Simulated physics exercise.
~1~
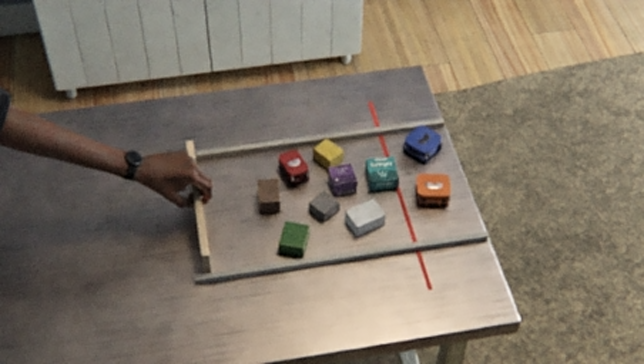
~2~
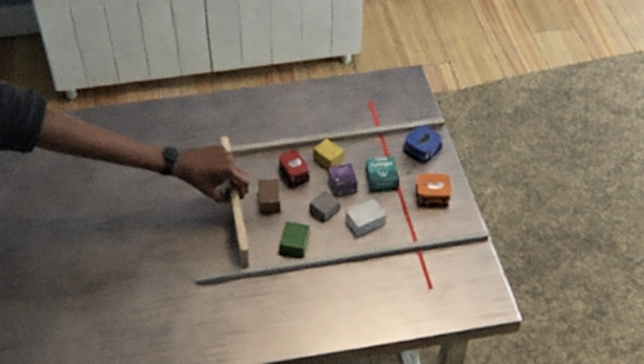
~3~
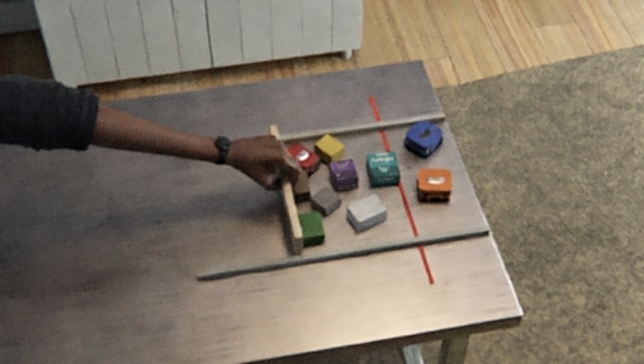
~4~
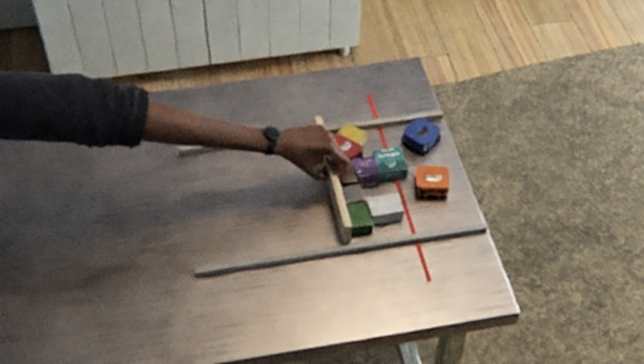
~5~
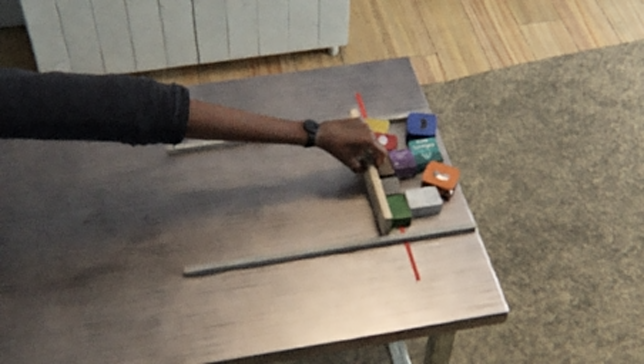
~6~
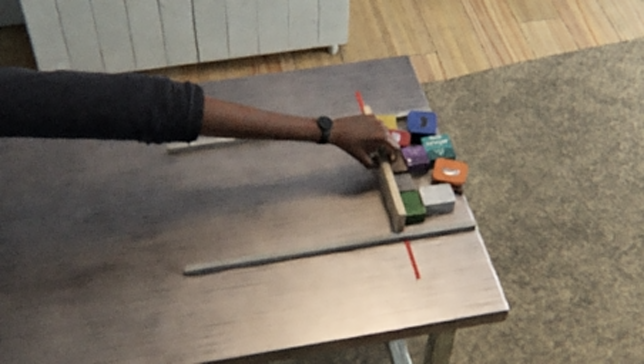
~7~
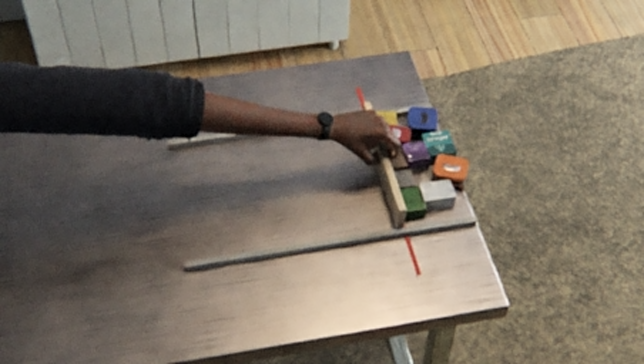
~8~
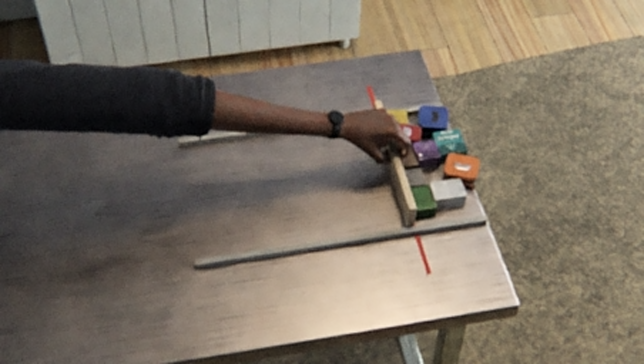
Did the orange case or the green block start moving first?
The green block started moving first, when the board pushed it to the right. The orange case stayed still until later, when the bunch was pushed closer to the table's edge.
